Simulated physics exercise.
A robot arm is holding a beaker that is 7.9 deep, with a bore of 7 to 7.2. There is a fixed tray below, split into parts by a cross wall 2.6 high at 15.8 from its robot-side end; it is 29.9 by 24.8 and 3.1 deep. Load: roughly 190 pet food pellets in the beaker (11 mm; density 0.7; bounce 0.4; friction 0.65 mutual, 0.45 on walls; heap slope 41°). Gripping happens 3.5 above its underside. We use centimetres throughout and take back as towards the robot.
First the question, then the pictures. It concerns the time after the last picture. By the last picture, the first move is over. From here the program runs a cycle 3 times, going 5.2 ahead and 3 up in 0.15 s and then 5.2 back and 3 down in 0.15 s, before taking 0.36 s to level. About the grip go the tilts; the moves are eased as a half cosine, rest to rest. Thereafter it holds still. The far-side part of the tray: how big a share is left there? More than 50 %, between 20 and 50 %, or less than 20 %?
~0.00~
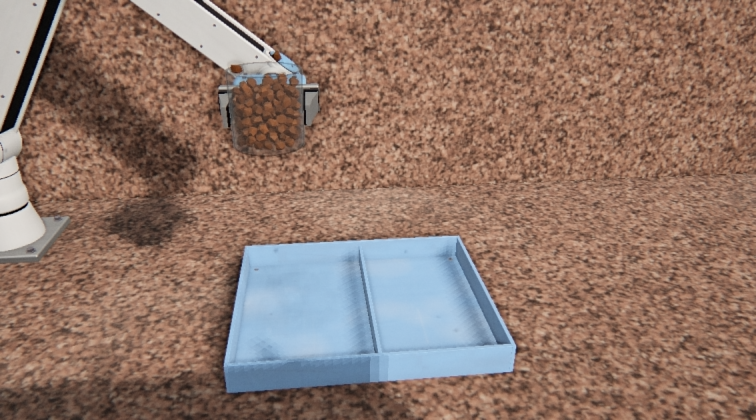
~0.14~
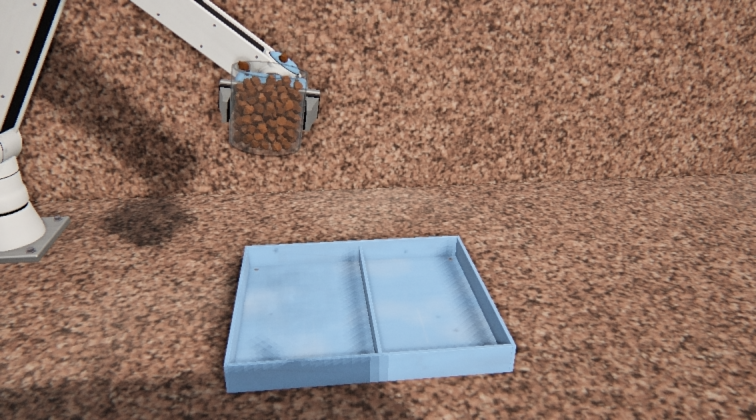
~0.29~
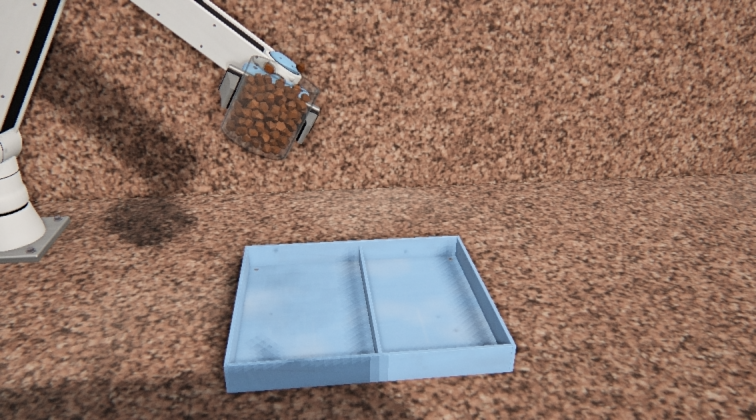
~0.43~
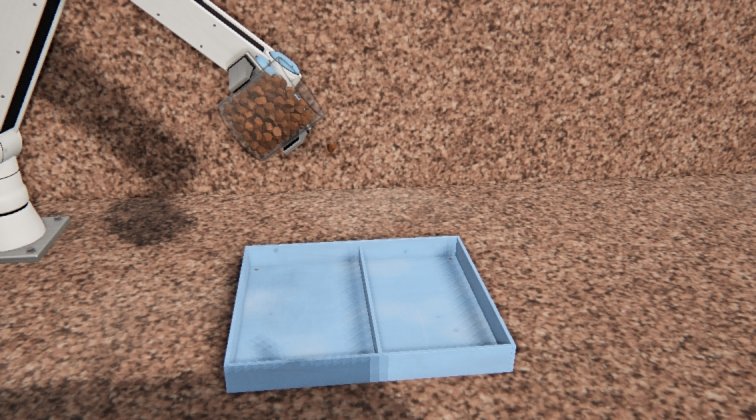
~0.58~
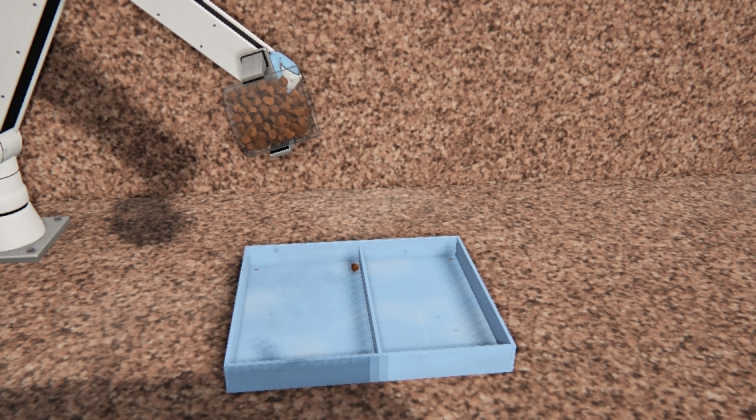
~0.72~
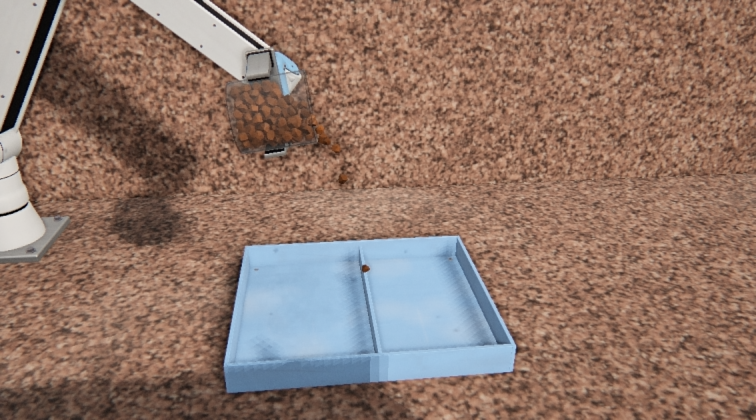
More than 50 %.
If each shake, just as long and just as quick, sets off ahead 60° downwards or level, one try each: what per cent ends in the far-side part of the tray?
Estimates, in order: 10 % then 50 %.
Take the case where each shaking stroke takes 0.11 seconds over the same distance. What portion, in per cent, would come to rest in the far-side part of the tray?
I'd expect close to 85 per cent then.
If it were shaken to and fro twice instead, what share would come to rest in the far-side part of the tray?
In that case it would be roughly 60 per cent.
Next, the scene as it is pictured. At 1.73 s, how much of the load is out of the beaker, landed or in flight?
About 95 per cent so far.
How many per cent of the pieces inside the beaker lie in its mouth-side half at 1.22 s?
Mouth half share: Roughly 90 %.
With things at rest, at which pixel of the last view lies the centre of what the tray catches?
Roughly at (392, 303) in the last picture.
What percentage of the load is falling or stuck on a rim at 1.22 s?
Around 1 per cent of the load.
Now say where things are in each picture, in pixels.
In the first frame, beaker middle at (267, 109), level; upper third of the load around (267, 94), from x 235 to 295, top at y 55; 187 in the beaker.
In the second frame, beaker middle at (268, 109), tilted 8° forward; upper third of the load around (268, 94), from x 240 to 300, top at y 60.
In the third frame, beaker middle at (269, 110), tilted 28° forward; upper third of the load around (269, 96), from x 230 to 305, top at y 70.
In the fourth frame, beaker middle at (271, 111), tilted 54° forward; upper third of the load around (266, 97), from x 230 to 330, top at y 80; 186 in the beaker, 1 in flight or on a rim.
In the fifth frame, beaker middle at (271, 112), tilted 74° forward; upper third of the load around (265, 98), from x 230 to 355, top at y 80; 186 in the beaker, 1 in the robot-side part.
In the sixth frame, beaker middle at (272, 113), tilted 82° forward; upper third of the load around (260, 101), from x 235 to 365, top at y 85; 184 in the beaker, 1 in the far-side part, 2 in flight or on a rim.
By 1.22 s, tilted 82° forward, highest piece 28 above the table; 91 in the far-side part, 49 in the beaker, 44 in the robot-side part, 1 on the table or floor, 2 in flight or on a rim.
By 1.73 s, tilted 65° forward, highest piece 25 above the table; 113 in the far-side part, 62 in the robot-side part, 7 in the beaker, 3 on the table or floor, 2 in flight or on a rim.
By 2.18 s, level, highest piece 24 above the table; 113 in the far-side part, 65 in the robot-side part, 6 in the beaker, 3 on the table or floor.
By 3.23 s, level, highest piece 24 above the table; 113 in the far-side part, 65 in the robot-side part, 6 in the beaker, 3 on the table or floor.
Final count, 113 in the far-side part, 65 in the robot-side part, 6 in the beaker, 3 on the table or floor. That is 60 % in the far-side part of the tray.
